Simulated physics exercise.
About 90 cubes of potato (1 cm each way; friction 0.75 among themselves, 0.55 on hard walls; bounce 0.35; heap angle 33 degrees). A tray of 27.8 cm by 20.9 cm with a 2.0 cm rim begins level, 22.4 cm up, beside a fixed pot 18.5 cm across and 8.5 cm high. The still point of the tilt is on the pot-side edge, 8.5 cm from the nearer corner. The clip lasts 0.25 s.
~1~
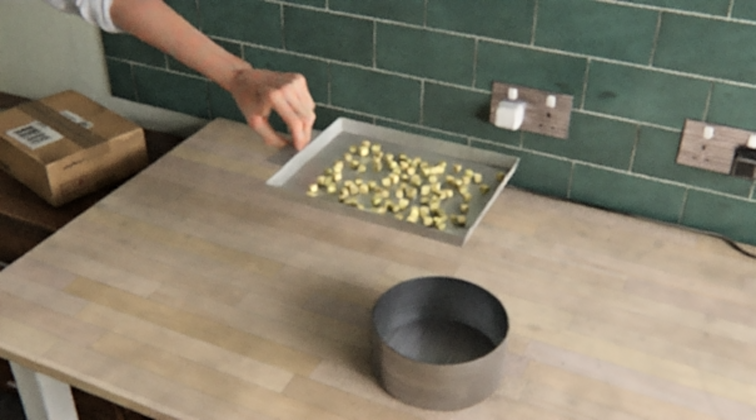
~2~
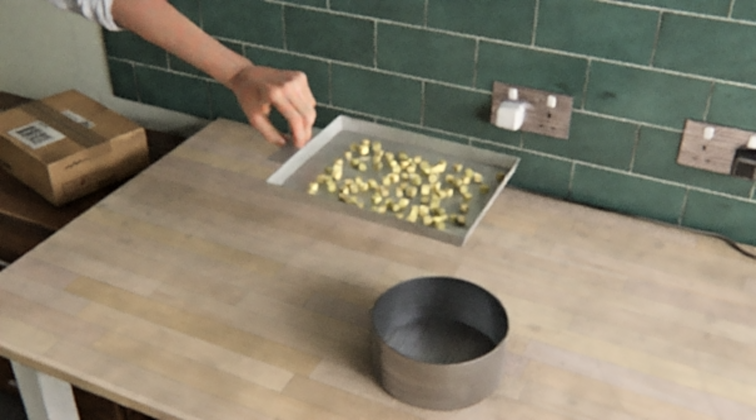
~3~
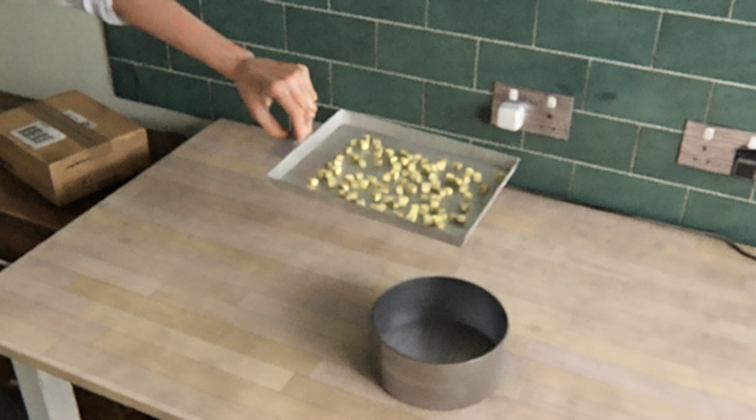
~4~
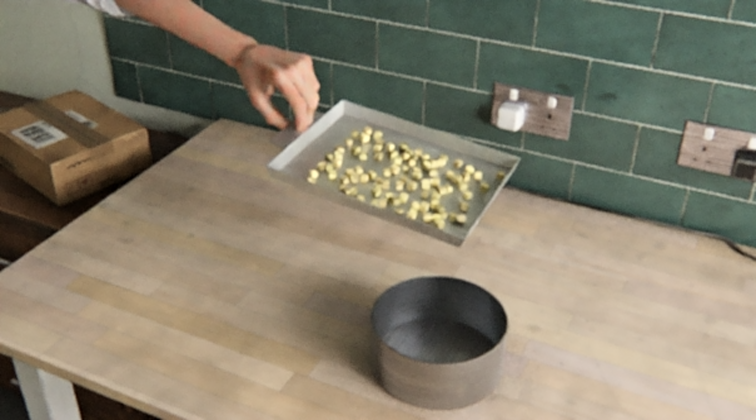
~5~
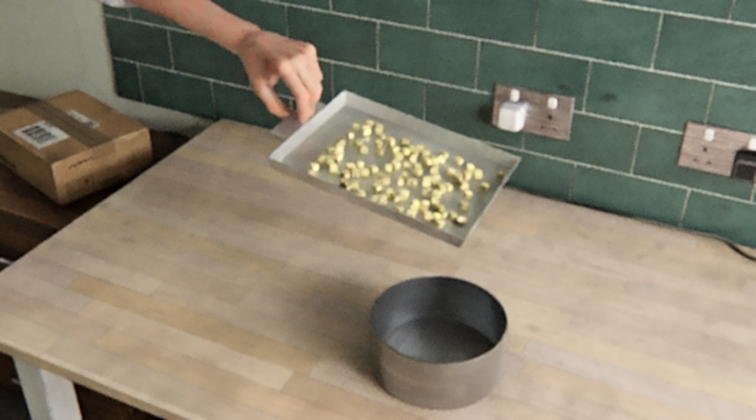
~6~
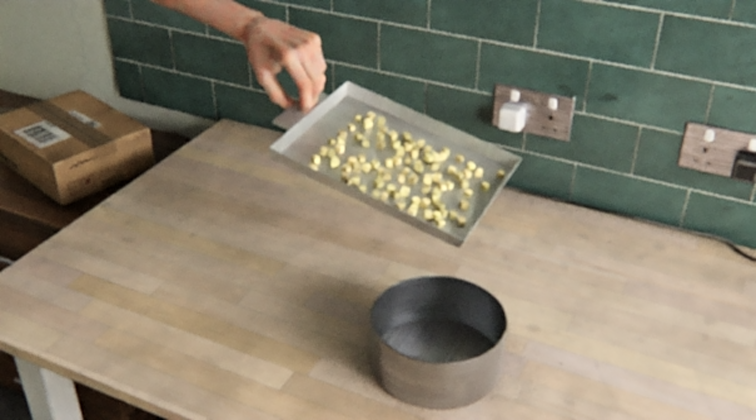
The clip shows a hand at the left end of a shallow metal tray of small yellowish potato cubes, above a wooden counter with a dark round pot; the tray's left end gradually rises while the cubes stay spread across it.
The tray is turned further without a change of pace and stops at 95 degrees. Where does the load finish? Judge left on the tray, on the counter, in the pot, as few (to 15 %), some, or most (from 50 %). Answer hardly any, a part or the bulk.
Left on the tray: Hardly any; on the counter: The bulk; in the pot: A part.
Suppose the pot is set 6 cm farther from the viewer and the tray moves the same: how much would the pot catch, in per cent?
It would be near 25 per cent.
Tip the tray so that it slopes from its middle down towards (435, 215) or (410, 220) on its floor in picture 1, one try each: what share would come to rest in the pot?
Some 85 and 95 per cent.
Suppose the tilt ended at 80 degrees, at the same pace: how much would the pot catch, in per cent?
Then about 5 per cent.
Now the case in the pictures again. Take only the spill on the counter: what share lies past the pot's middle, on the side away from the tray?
Roughly 100 per cent.
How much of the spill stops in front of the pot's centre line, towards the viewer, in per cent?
About 40 per cent.
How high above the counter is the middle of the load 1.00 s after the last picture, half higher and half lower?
About 22 cm.
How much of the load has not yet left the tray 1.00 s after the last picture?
Roughly 60 per cent.
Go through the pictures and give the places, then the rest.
In the first frame, tray tilt 0 degrees, front corners at (270, 183) and (463, 234); middle of the pieces at (404, 187); pot at (441, 317).
In the second frame, tray tilt 1 degrees, front corners at (271, 180) and (462, 234); middle of the pieces at (404, 186).
In the third frame, tray tilt 3 degrees, front corners at (271, 174) and (462, 234); middle of the pieces at (404, 184).
In the fourth frame, tray tilt 6 degrees, front corners at (271, 165) and (462, 235), lowest corner right front; middle of the pieces at (404, 180).
In the fifth frame, tray tilt 9 degrees, front corners at (273, 156) and (463, 236), lowest corner right front; middle of the pieces at (405, 176).
In the sixth frame, tray tilt 13 degrees, front corners at (274, 147) and (463, 236), lowest corner right front; middle of the pieces at (406, 172); pot at (439, 316).
Then, 0.60 s after the last picture, tilt 52 degrees; the tray holds 100 %, the pot 0 %.
Then, 1.00 s after the last picture, tilt 78 degrees; the tray holds 60 %, the pot 5 %.
Then, 1.48 s after the last picture, tilt 95 degrees; the tray holds 10 %, the pot 15 %.
In the end, tray 0 %, counter 65 %, pot 35 %.
